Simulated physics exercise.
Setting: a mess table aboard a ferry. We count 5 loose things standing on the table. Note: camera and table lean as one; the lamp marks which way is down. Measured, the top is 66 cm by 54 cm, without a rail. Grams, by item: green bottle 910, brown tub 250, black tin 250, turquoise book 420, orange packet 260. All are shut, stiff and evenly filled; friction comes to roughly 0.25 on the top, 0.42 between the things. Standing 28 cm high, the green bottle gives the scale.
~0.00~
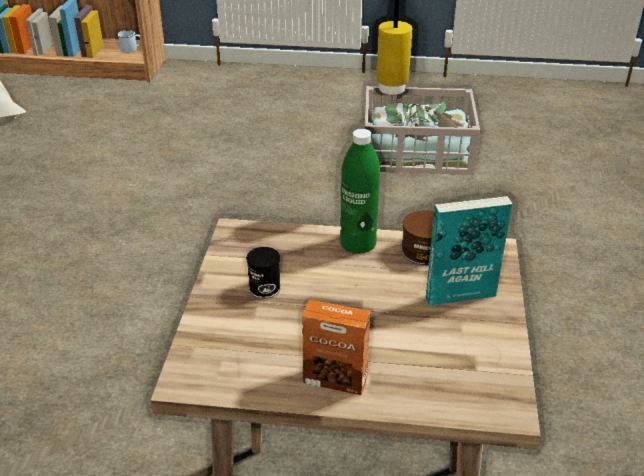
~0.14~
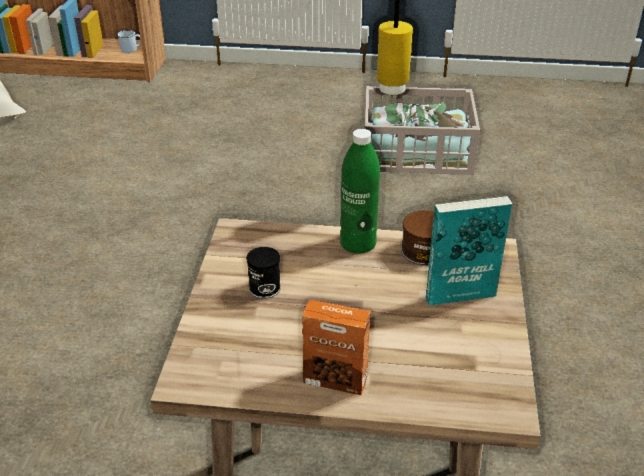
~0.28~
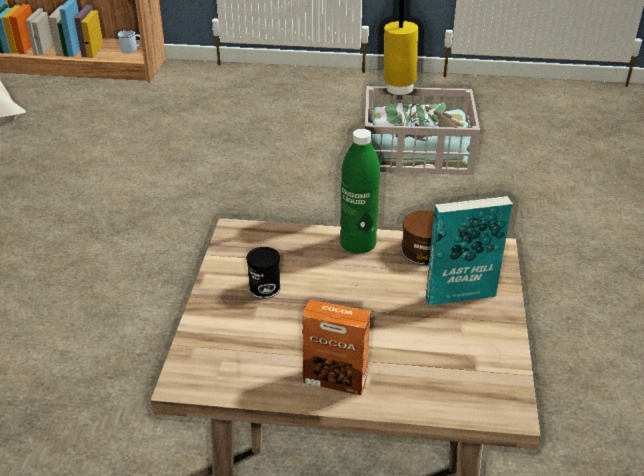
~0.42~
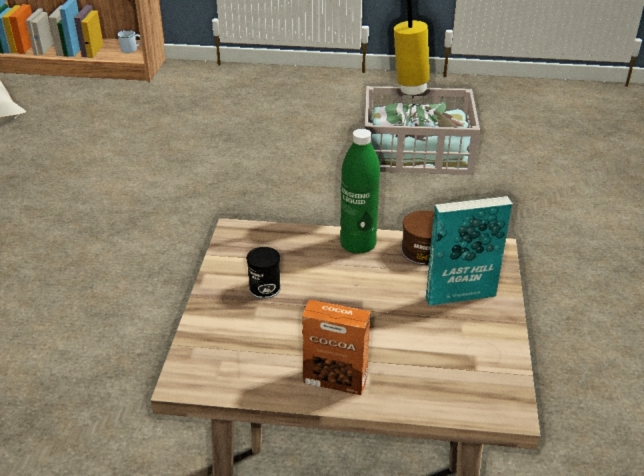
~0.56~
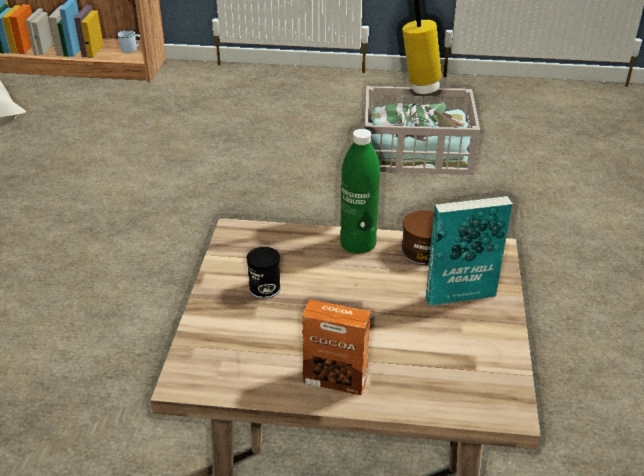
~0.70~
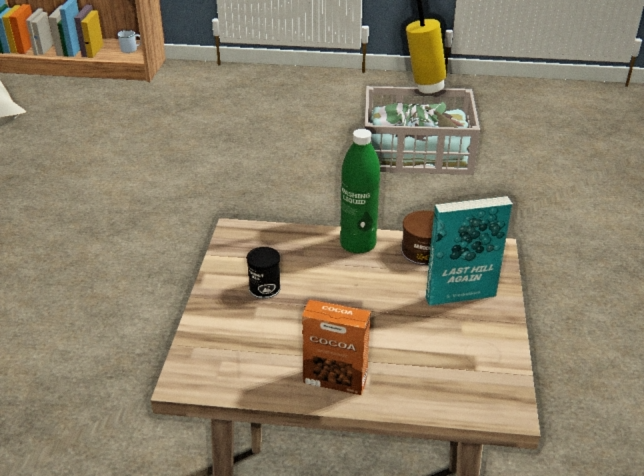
A hanging yellow cylinder swinging gradually to the right behind a wooden table where bottle, tub, tin, book and packet stay still.
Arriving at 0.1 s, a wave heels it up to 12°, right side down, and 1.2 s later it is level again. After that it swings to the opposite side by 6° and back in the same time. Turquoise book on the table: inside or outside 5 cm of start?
Inside.
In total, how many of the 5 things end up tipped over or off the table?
The number here is 0.
After 1.20 s, heel 1°, right side down.
After 1.90 s, heel 6°, left side down.
After 2.60 s, boat level.
In the end (3.0 s), all 5 under 5 cm from the start. In the last view, turquoise book near (467, 253).
